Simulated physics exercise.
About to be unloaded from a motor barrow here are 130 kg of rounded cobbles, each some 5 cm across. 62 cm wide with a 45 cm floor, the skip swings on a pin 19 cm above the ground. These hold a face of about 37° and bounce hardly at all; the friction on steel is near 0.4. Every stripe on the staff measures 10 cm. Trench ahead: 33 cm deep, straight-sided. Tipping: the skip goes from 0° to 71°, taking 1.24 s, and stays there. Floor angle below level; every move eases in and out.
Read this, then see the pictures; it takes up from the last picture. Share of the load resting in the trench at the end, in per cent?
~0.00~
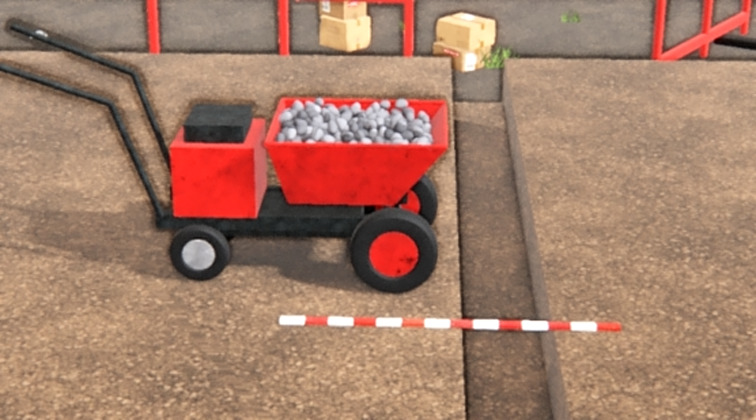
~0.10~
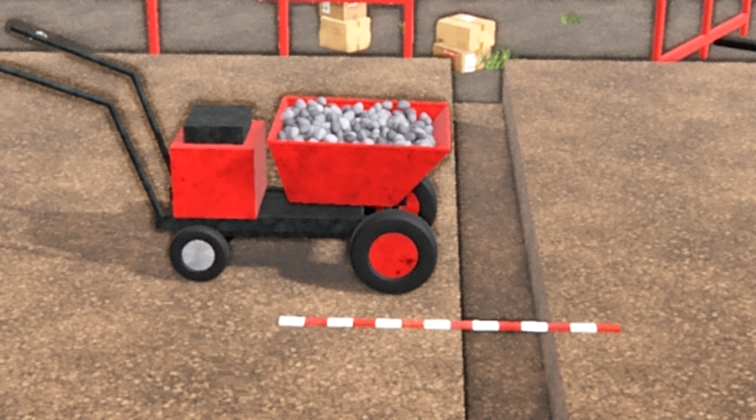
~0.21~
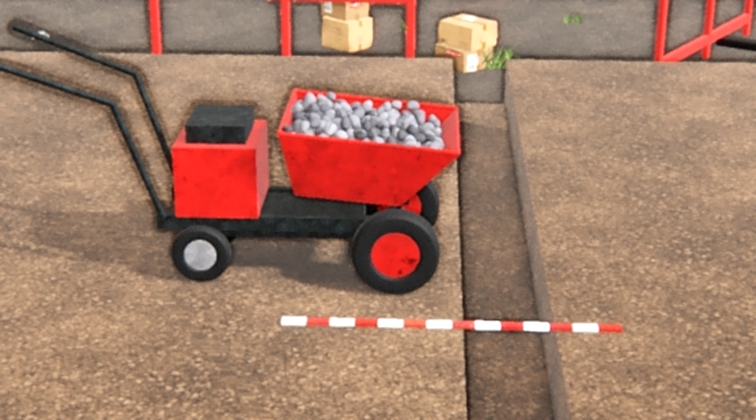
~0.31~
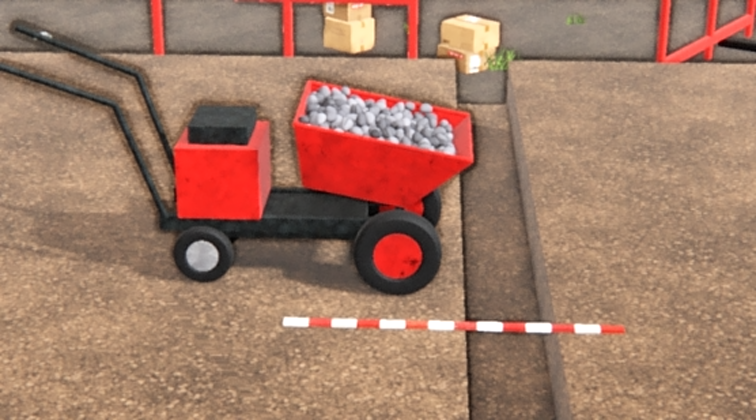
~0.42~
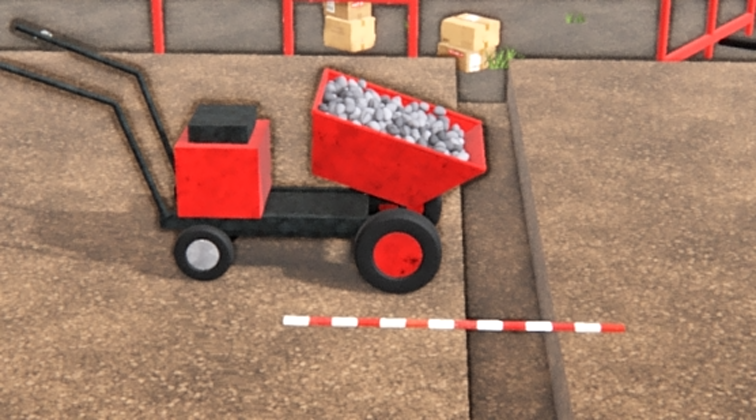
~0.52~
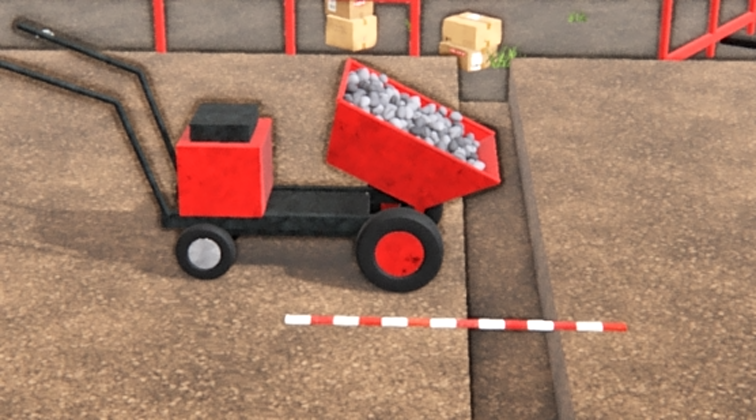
55 per cent.
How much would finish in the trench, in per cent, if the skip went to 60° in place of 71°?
It would come to about 45 percent.
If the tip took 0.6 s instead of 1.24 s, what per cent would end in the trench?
It would be near 40 percent.
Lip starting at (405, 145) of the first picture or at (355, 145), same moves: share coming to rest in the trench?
Roughly 95 percent for the first, and 90 percent for the second.
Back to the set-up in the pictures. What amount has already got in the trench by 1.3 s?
Something like 15 in a hundred.
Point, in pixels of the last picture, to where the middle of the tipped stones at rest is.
The stones end up centred near (541, 303).
After 0.9 s the floor is at 60°; 99 % in the skip, 1 % in the trench; the foremost stones are at (532, 221).
After 1.3 s the floor is at 71°; 55 % in the skip, 15 % in the trench, 30 % past the trench; the foremost stones are at (648, 274).
After 1.7 s the floor is at 71°; 25 % in the skip, 31 % in the trench, 45 % past the trench; the foremost stones are at (740, 278).
After 3.6 s the floor is at 71°; 0 % in the skip, 55 % in the trench, 45 % past the trench; the foremost stones are past the picture's edge.
